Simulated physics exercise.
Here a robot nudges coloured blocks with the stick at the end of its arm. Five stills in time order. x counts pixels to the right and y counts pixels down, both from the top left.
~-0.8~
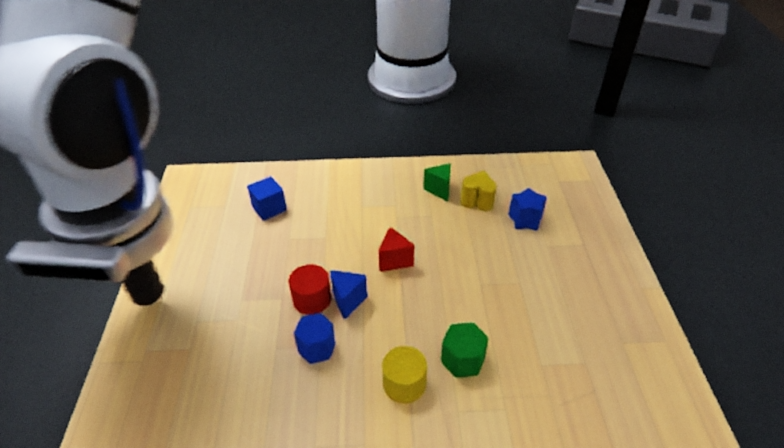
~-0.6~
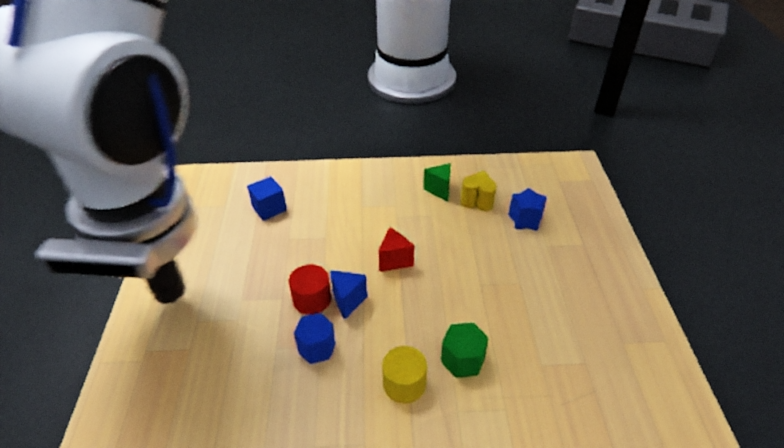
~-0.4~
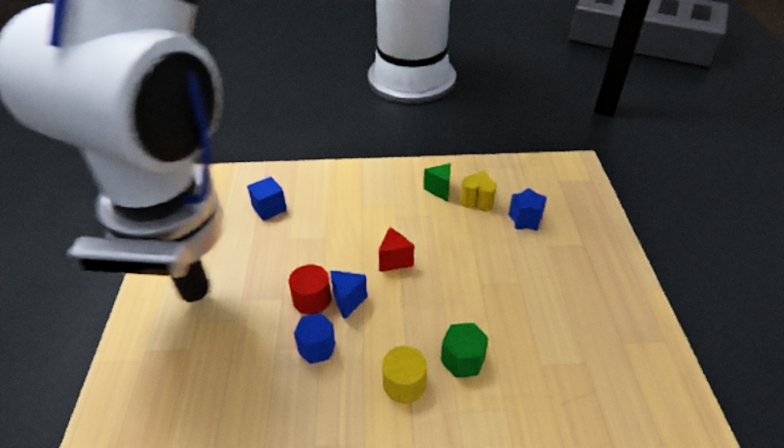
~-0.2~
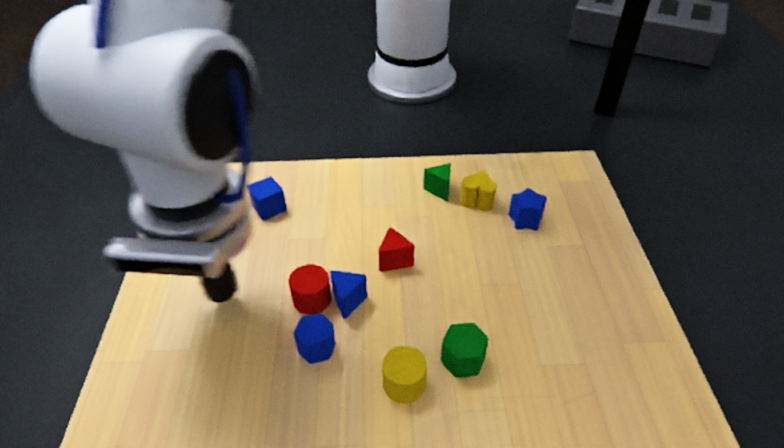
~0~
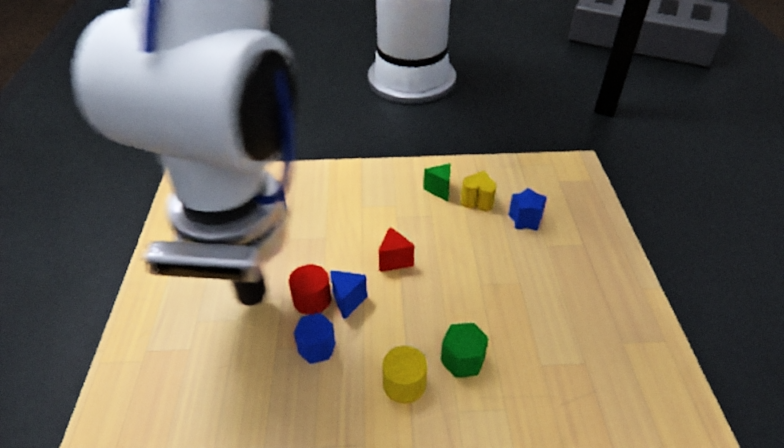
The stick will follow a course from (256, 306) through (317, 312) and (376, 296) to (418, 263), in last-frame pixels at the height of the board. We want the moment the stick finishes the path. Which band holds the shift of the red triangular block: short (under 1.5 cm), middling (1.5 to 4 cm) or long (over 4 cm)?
Goes 1.5 to 4 cm.
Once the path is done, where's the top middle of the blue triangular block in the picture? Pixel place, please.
I'd guess (450, 252).
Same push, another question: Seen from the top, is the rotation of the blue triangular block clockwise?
Yes
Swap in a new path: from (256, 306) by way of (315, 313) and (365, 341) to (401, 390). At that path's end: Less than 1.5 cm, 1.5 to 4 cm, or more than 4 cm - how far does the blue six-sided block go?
Short: Under 1.5 cm.
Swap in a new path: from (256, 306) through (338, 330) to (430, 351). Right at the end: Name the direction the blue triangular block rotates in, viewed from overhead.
Turns clockwise.
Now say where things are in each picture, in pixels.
Tip of the stick at (148, 294), middles of tops, red round block at (309, 279), blue six-sided block at (313, 328), blue triangular block at (346, 281), red triangular block at (395, 241), in the first frame.
Stick at (170, 292), nothing pushed, in the second frame.
Stick at (195, 290), nothing pushed, in the third frame.
Stick at (222, 291), nothing pushed, in the fourth frame.
Stick at (252, 294), red round block at (309, 279), blue six-sided block at (313, 328), blue triangular block at (346, 281), red triangular block at (395, 241), in the fifth frame.
What follows on the original path. One third of the way, stick at (316, 300); red round block at (341, 269); blue triangular block at (372, 277), turned 50° clockwise.
Two thirds of the way, stick at (375, 284); red round block at (368, 249); blue triangular block at (411, 265), turned 60° clockwise; red triangular block at (400, 235), turned 30° clockwise.
At the end, stick at (419, 252); red round block at (373, 243); blue six-sided block unmoved; blue triangular block at (450, 252), turned 130° clockwise; red triangular block at (401, 223), turned 20° clockwise.
